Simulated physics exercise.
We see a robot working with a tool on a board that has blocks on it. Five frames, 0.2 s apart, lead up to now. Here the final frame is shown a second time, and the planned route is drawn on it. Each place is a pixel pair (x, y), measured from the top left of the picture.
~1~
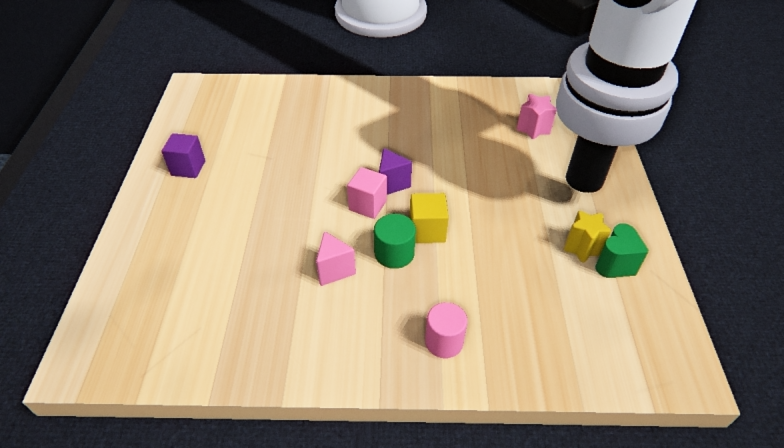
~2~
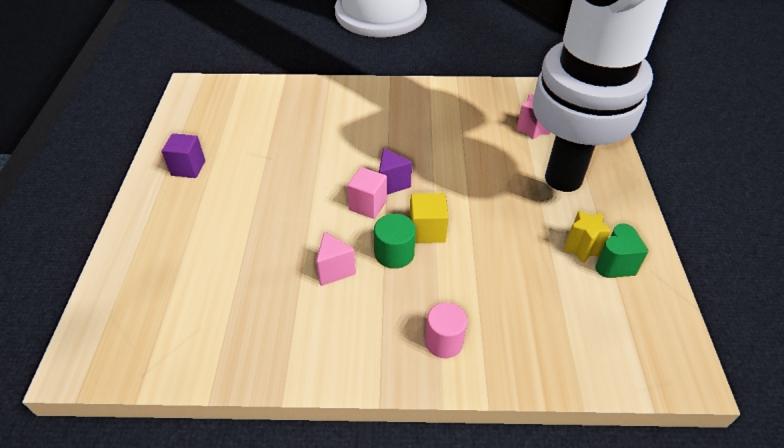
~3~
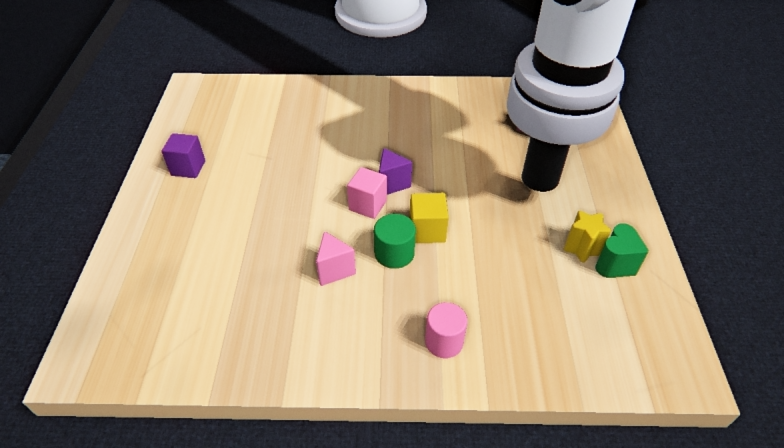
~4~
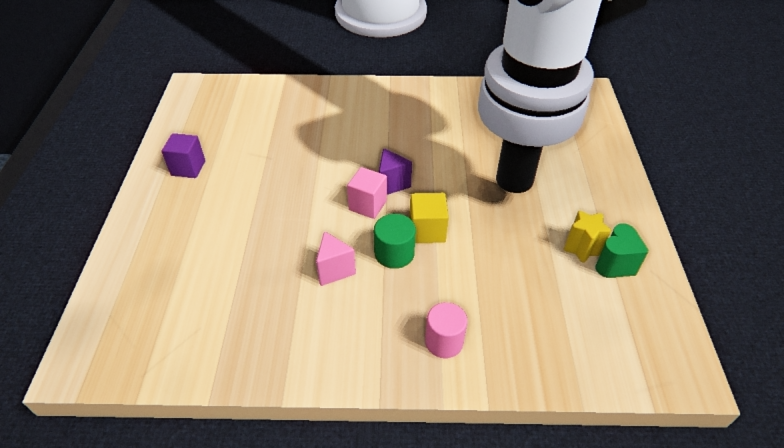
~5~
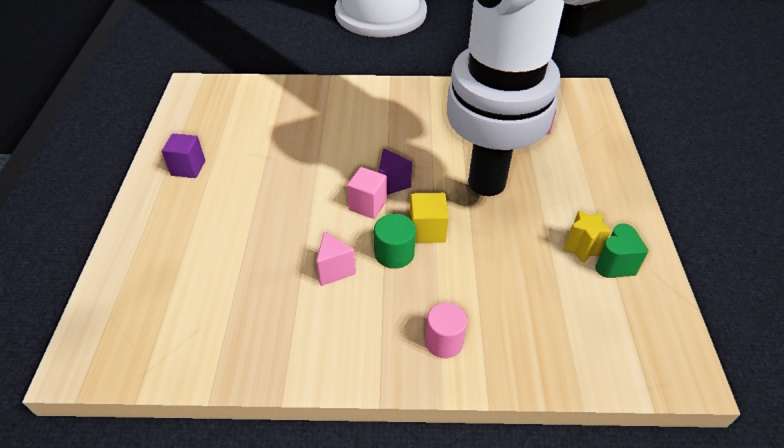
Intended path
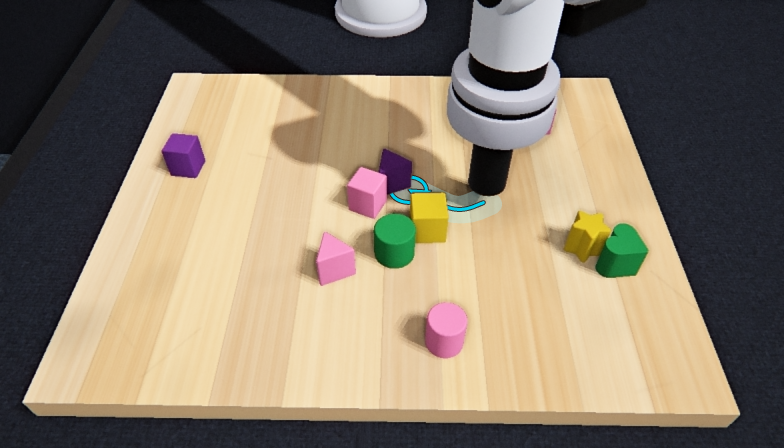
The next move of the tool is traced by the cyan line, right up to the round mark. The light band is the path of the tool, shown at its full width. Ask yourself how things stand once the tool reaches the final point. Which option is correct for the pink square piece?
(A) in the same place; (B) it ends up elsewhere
The answer is A.
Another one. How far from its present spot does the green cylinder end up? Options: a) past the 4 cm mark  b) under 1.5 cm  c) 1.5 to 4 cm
Answer: B.
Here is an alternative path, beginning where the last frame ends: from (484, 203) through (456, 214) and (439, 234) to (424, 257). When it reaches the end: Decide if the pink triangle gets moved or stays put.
In the end it has been moved.
Path on the board, from (484, 203) over (458, 209) and (432, 201) to (408, 189).
On the path given first. Halfway along, tool at (445, 187); yellow square piece at (423, 205), turned 20° anticlockwise.
At the end, tool at (409, 170); pink square piece in place; purple triangle at (382, 156), turned 35° anticlockwise; green cylinder in place; yellow square piece at (422, 205), turned 25° anticlockwise.
